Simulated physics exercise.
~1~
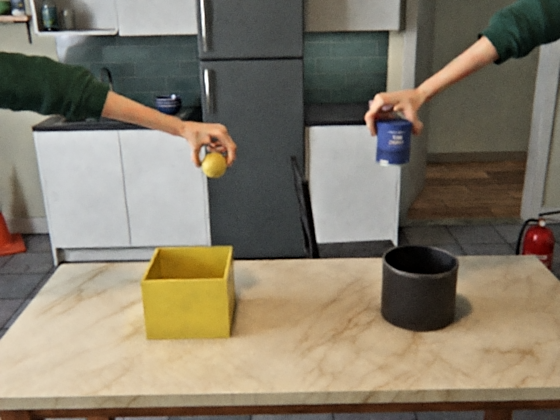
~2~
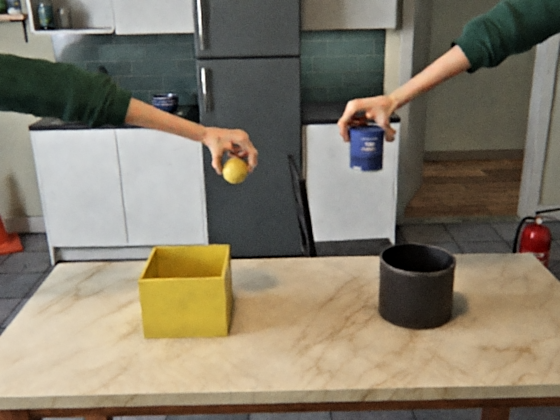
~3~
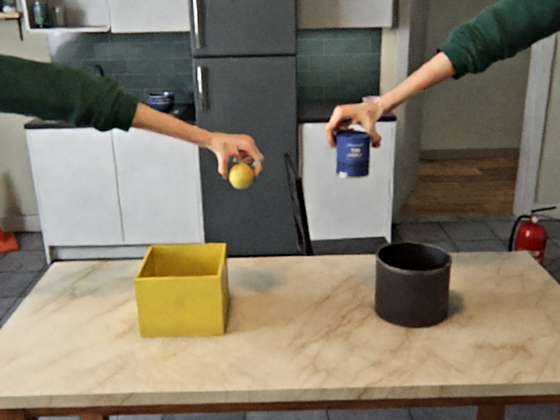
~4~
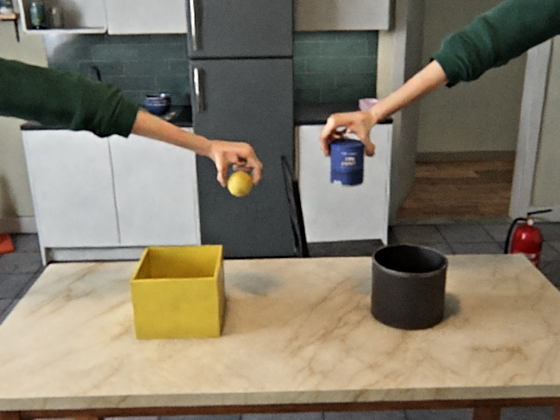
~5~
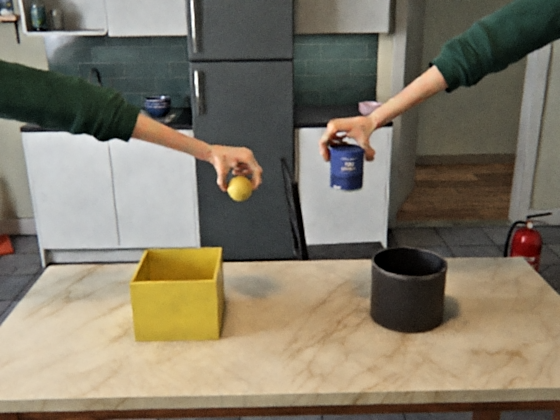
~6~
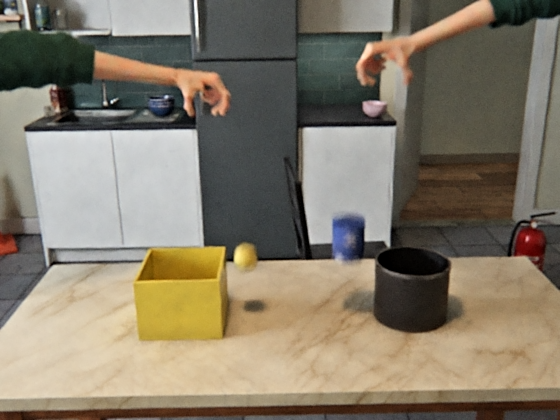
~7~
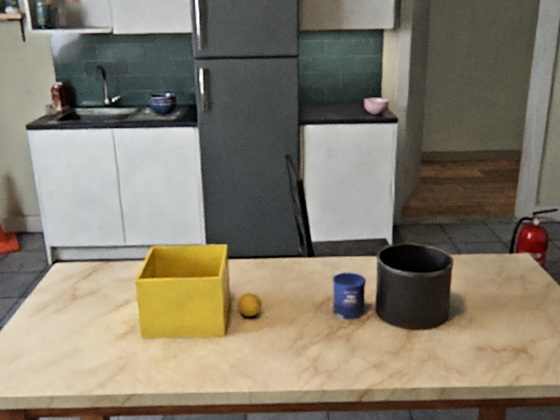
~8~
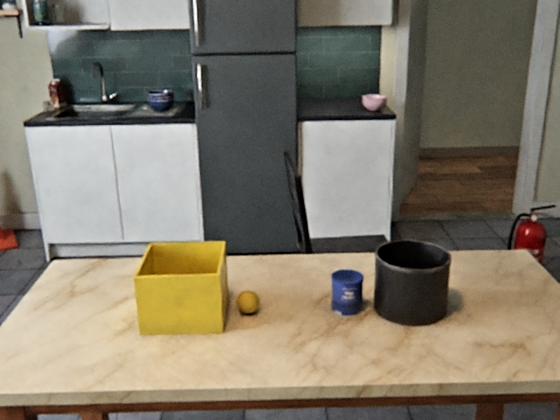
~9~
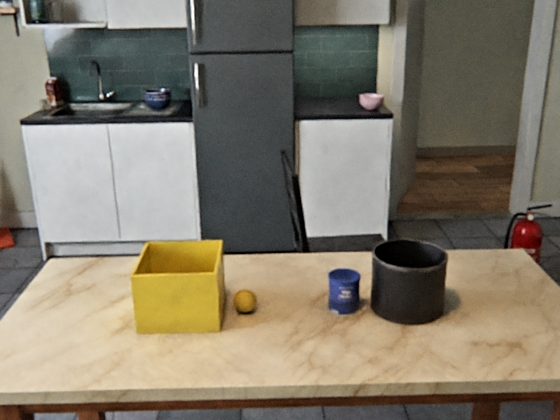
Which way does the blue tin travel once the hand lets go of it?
The blue tin moves down, dropping to the tabletop beside the dark bucket.
